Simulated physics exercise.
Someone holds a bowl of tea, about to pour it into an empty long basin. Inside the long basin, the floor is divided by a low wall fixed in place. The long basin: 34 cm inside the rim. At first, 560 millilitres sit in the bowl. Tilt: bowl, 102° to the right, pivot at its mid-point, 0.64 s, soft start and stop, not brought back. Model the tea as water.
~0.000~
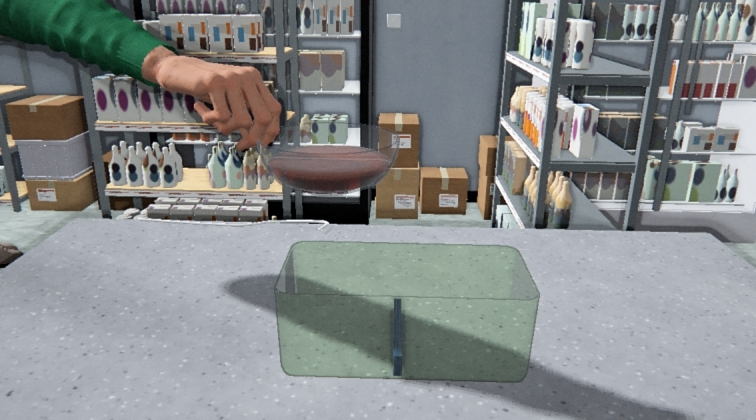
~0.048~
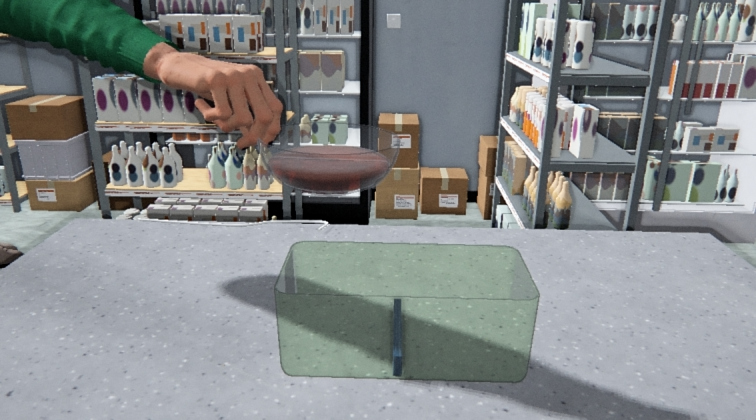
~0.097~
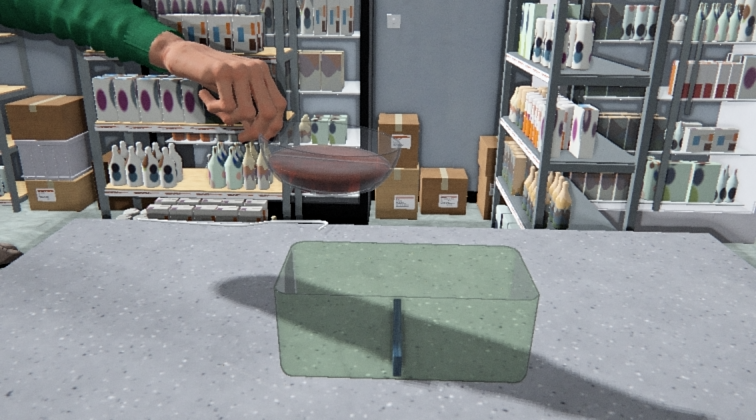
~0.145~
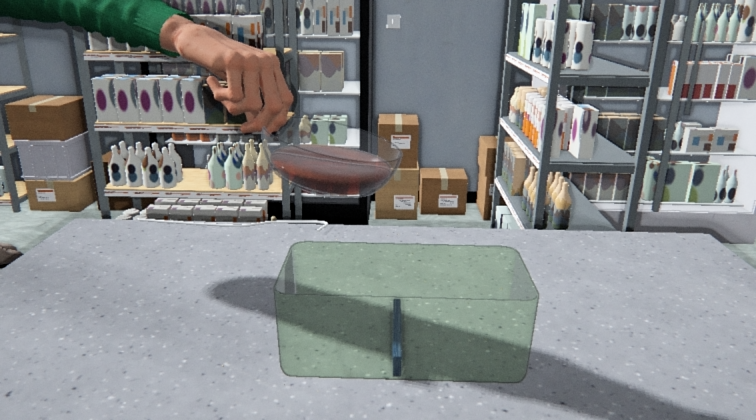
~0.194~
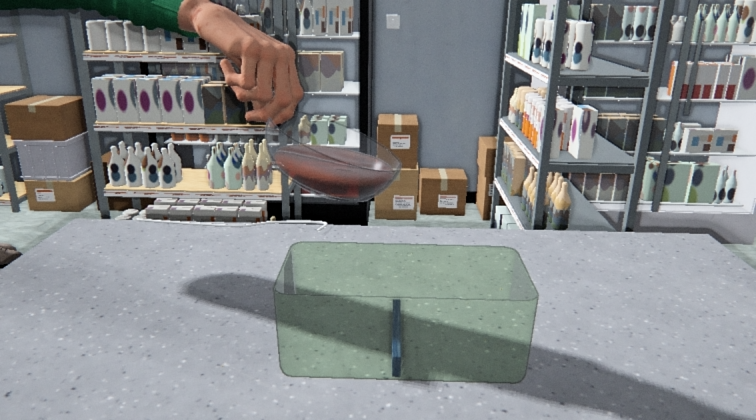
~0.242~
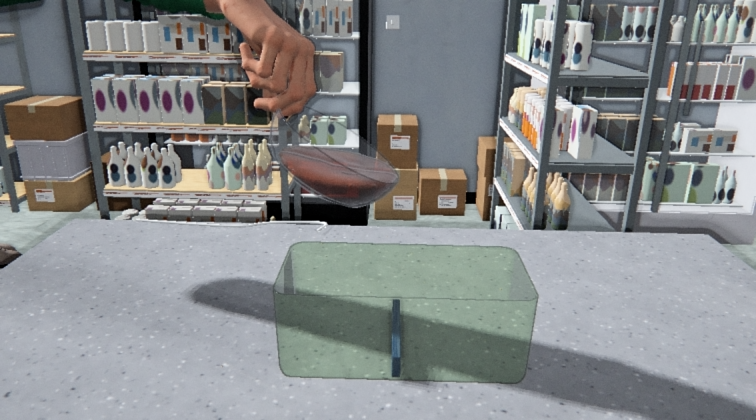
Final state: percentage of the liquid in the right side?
Approximately 70 %.
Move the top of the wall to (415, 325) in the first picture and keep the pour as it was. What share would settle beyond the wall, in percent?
With the wall placed like that, close to 55 per cent.
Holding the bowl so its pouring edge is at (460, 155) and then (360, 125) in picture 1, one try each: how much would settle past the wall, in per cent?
Roughly 80 per cent the first time and 45 per cent the second.
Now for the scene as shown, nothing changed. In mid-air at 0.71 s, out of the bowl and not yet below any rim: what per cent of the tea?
Airborne share: Near 4 %.
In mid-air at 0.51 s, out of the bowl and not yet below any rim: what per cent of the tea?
Some 46 % is the figure.
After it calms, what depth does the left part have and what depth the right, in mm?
Once settled, the left stands around 6 mm and the right around 14 mm.
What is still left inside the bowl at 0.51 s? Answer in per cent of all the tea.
I reckon about 8 in a hundred is still held.
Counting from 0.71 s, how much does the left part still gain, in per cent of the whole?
I'd put it at some 7 percent.
Then, 0.51 s in, the tilt is 92° and 8 per cent is still to pour, 0 is left of the wall and 47 right of it.
Then, 0.71 s in, the tilt is 102° and 0 per cent is still to pour, 22 is left of the wall and 74 right of it.
Then, 0.92 s in, the tilt is 102° and 0 per cent is still to pour, 28 is left of the wall and 70 right of it.
Then, 1.14 s in, the tilt is 102° and 0 per cent is still to pour, 29 is left of the wall and 70 right of it.
Finally, 29 per cent lies left of the wall, 70 right of it and 1 outside.
